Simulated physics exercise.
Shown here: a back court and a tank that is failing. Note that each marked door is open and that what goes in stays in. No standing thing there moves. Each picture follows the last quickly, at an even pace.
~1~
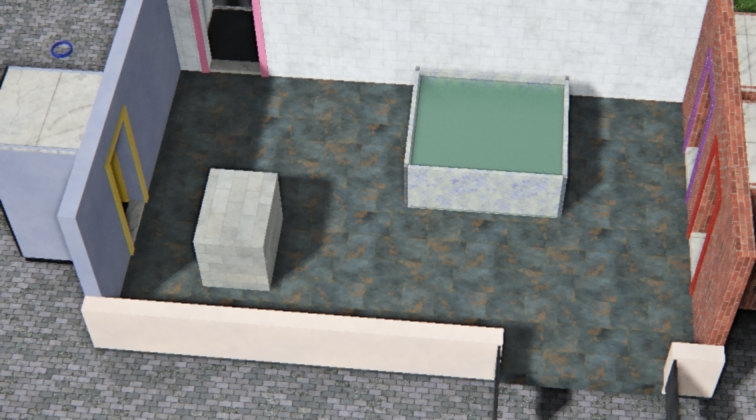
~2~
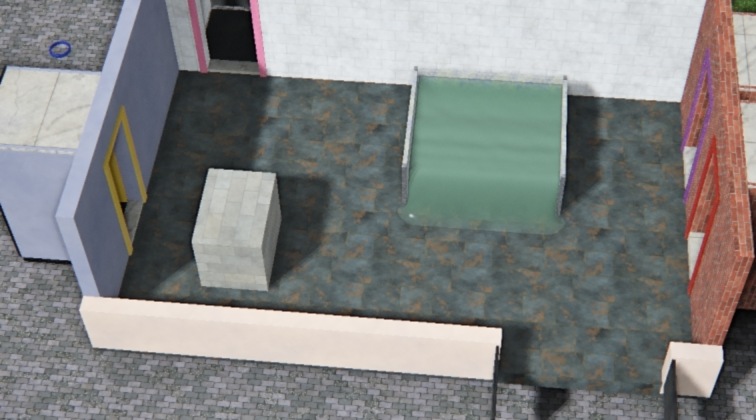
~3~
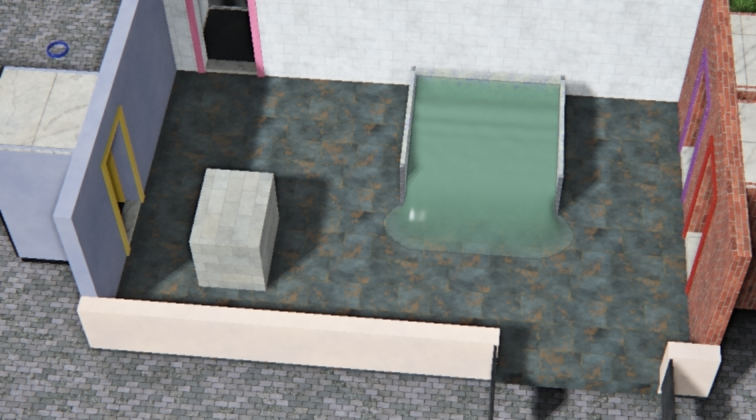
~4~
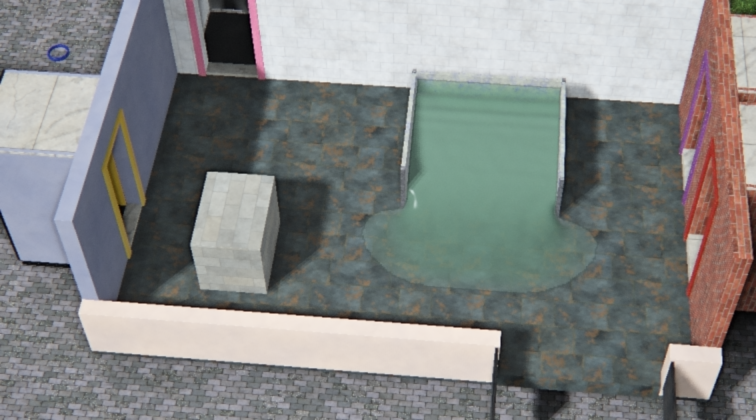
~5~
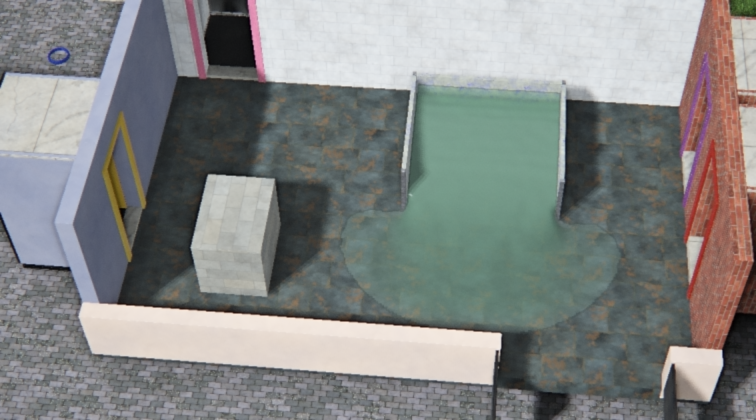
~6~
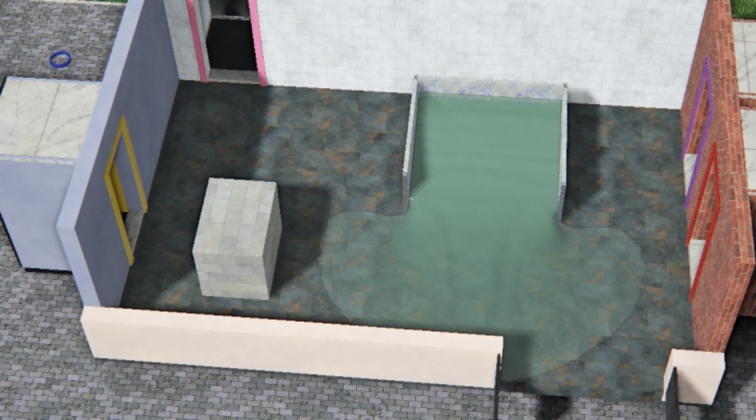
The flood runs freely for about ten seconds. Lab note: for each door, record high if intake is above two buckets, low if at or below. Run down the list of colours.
Pink door: High; purple door: Low; yellow door: High; red door: Low.
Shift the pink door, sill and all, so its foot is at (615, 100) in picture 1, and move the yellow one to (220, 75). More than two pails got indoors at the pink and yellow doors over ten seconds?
Note: Pink door does not reach the limit, yellow door beats the limit.
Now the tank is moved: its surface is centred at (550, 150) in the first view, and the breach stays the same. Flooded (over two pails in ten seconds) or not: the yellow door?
Result, yellow: Ends up below.
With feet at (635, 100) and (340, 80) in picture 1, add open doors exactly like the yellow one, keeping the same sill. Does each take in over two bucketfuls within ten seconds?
In order: Falls short, exceeds it.
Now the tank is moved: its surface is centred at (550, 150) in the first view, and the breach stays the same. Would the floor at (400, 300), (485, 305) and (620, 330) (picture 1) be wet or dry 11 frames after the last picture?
Going through them in that order: Waterlogged, waterlogged and waterlogged.
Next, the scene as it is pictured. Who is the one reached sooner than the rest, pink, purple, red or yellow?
It's the red door.
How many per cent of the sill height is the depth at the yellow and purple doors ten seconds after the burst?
Some 100 percent and then some 20 percent.
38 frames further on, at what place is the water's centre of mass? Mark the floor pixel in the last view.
I would point to (375, 236).
A moment on, water covers 40 % of the floor; the pink door not reached, the purple door not reached, the yellow door not reached, the red door wet at the sill, nothing in.
Next, water covers 40 % of the floor; the pink door not reached, the purple door not reached, the yellow door not reached, the red door wet at the sill, nothing in.
Then, water covers 55 % of the floor; the pink door not reached, the purple door not reached, the yellow door under two buckets in, the red door wet at the sill, nothing in.
Later, water covers 90 % of the floor; the pink door over two buckets in, the purple door wet at the sill, nothing in, the yellow door over two buckets in, the red door wet at the sill, nothing in.
In the end, water covers 100 % of the floor; the pink door far over two buckets in, the purple door wet at the sill, nothing in, the yellow door over two buckets in, the red door wet at the sill, nothing in.
